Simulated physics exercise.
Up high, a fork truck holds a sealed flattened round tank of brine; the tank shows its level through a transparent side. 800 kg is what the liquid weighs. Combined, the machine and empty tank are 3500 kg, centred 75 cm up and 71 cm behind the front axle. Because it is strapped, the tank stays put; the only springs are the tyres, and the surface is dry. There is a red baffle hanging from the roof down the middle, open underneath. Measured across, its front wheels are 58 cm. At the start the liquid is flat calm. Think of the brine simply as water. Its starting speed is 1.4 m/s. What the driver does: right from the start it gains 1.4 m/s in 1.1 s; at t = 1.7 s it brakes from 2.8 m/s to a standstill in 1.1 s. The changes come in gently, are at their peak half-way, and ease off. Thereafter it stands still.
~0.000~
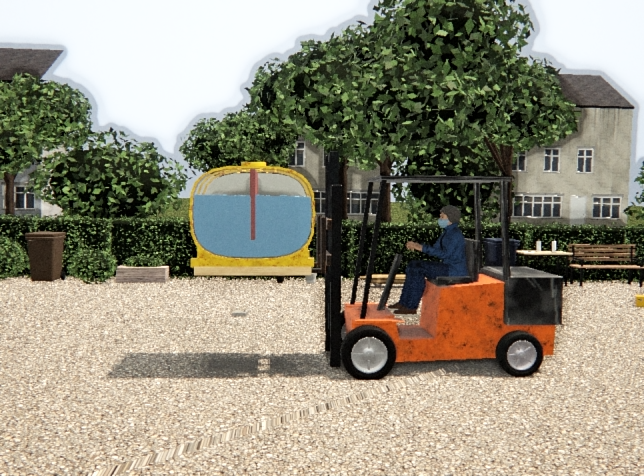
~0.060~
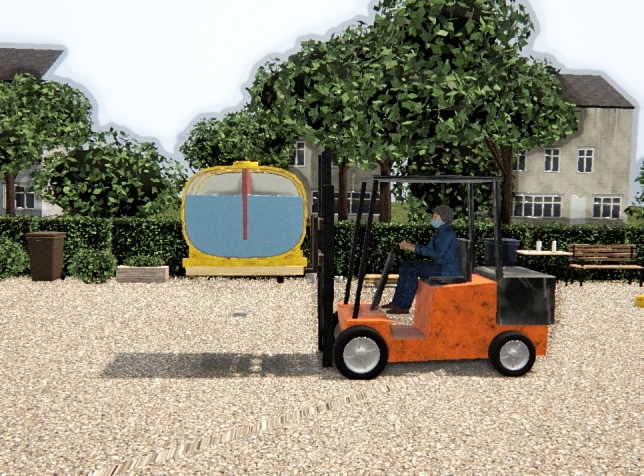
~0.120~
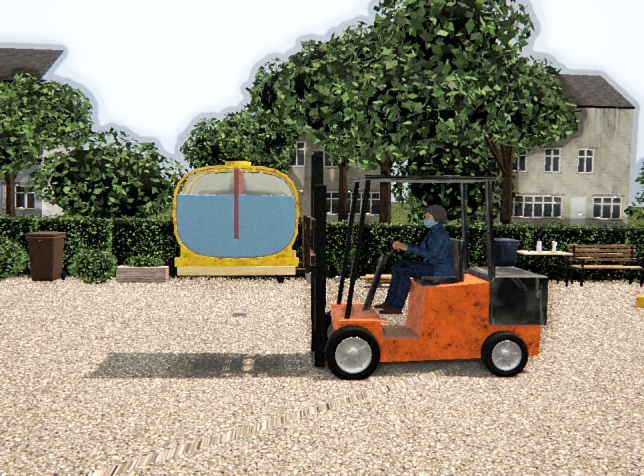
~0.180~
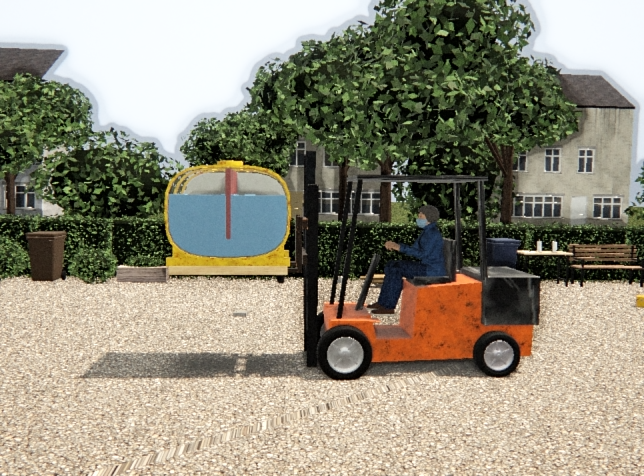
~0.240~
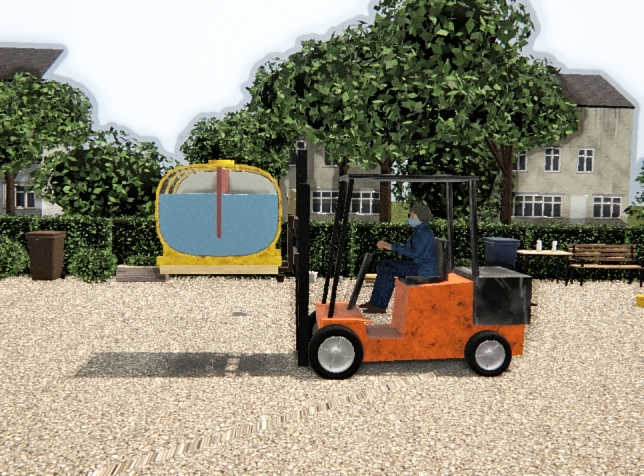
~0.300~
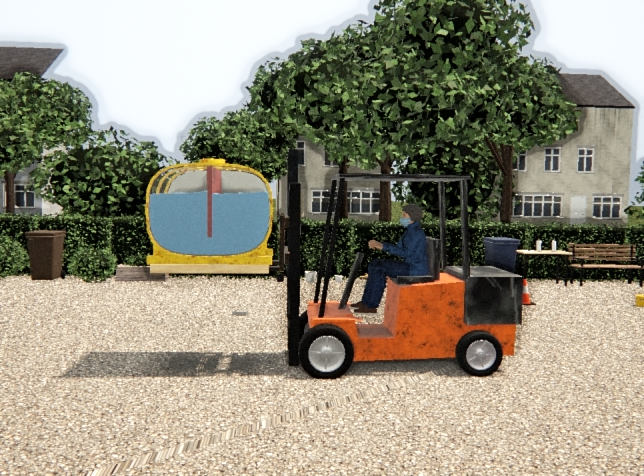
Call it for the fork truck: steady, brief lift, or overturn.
Brief lift.
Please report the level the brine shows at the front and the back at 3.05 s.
Some 74 cm in front and some 52 cm behind.
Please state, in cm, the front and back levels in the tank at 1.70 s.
About 64 cm at the front, 60 cm at the back.
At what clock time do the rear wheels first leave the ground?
Close to 2.20 seconds.
Then, 1.70 s in, the lean is 0°, wheels down; the liquid stands 64 cm on the front, 59 cm on the back.
Then, 2.20 s in, the lean is 1° nose down, the rear 2 cm in the air; the liquid stands 82 cm on the front, 42 cm on the back.
Then, 2.85 s in, the lean is 6° nose down, the rear 16 cm in the air; the liquid stands 79 cm on the front, 48 cm on the back.
Then, 3.05 s in, the lean is 5° nose down, the rear 15 cm in the air; the liquid stands 75 cm on the front, 51 cm on the back.
Then, 5.78 s in, all wheels are down again; the highest lift was 16 cm and the largest lean 6°.
